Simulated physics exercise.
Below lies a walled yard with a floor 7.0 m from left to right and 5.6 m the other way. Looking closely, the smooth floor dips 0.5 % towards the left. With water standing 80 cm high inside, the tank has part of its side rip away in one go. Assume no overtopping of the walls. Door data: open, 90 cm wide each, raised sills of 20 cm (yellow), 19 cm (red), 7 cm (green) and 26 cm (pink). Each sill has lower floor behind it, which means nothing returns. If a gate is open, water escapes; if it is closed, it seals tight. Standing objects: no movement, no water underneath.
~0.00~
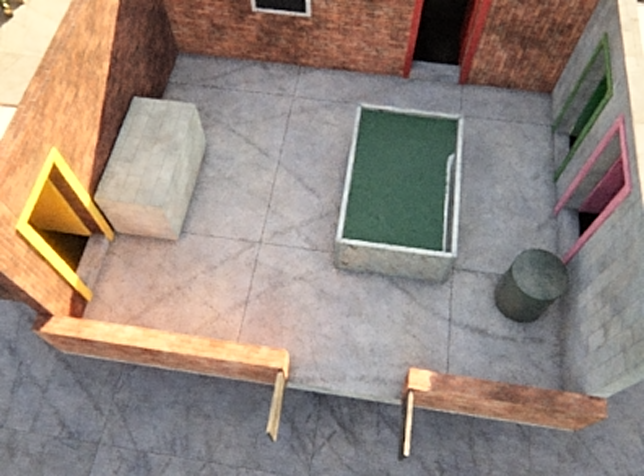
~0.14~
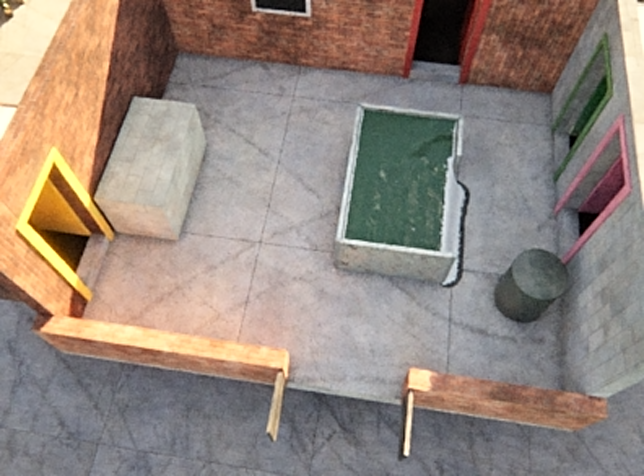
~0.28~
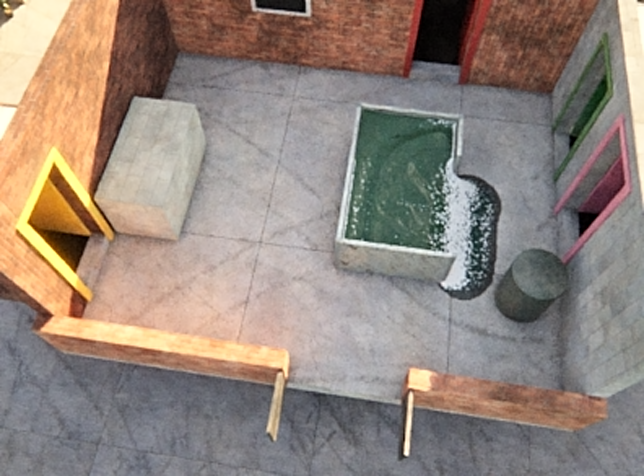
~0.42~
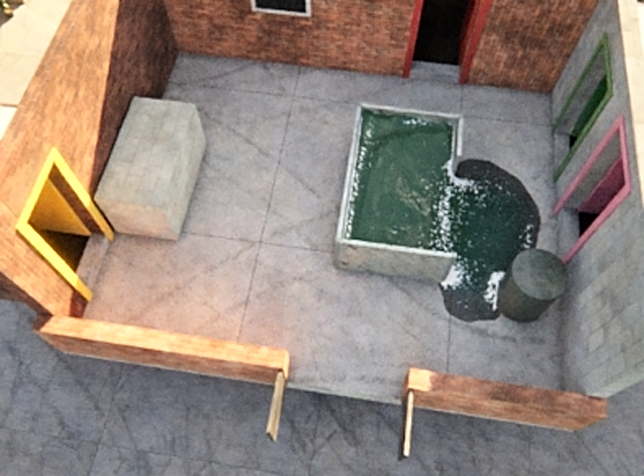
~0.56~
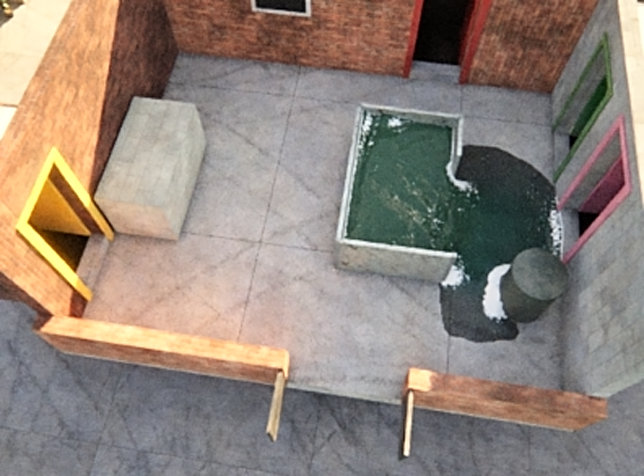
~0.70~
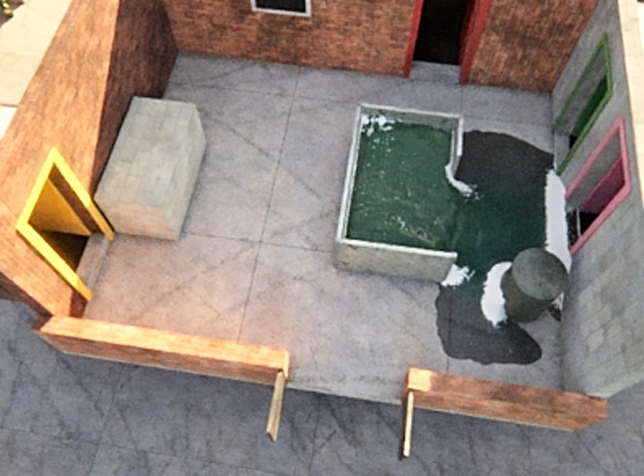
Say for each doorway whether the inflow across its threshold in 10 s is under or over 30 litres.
Inflow in 10 s: Yellow door, under; red door, under; green door, over; pink door, over.
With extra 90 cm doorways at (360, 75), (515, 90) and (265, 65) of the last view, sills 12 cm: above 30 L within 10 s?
In turn: Short of it, beyond it, short of it.
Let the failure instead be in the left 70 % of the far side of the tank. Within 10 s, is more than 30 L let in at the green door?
Then the green door ends up out of bounds.
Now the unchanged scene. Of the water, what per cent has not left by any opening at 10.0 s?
Some 82 in a hundred.
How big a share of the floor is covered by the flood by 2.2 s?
30 %.
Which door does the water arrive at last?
Yellow.
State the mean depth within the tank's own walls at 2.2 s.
28 cm.
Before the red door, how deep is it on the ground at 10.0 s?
About 6.0 cm deep.
After 1.4 s water covers 20 % of the floor and is deepest (56 cm) near (552, 263); yellow door not reached, red door not reached, green door 16 cm at the sill, 14 L in, pink door 54 cm at the sill, 117 L in.
After 2.2 s water covers 30 % of the floor and is deepest (40 cm) near (552, 263); yellow door not reached, red door not reached, green door 13 cm at the sill, 37 L in, pink door 40 cm at the sill, 229 L in.
After 3.5 s water covers 55 % of the floor and is deepest (26 cm) near (526, 91); yellow door not reached, red door 15 cm at the sill, 0 L in, green door 12 cm at the sill, 54 L in, pink door 22 cm at the sill, 262 L in.
After 6.0 s water covers 95 % of the floor and is deepest (20 cm) near (172, 130); yellow door 14 cm at the sill, 0 L in, red door 10 cm at the sill, 0 L in, green door 10 cm at the sill, 73 L in, pink door 10 cm at the sill, 263 L in.
After 10.0 s water covers 100 % of the floor and is deepest (13 cm) near (152, 128); yellow door 10 cm at the sill, 0 L in, red door 6 cm at the sill, 0 L in, green door 6 cm at the sill, 85 L in, pink door 5 cm at the sill, 263 L in.
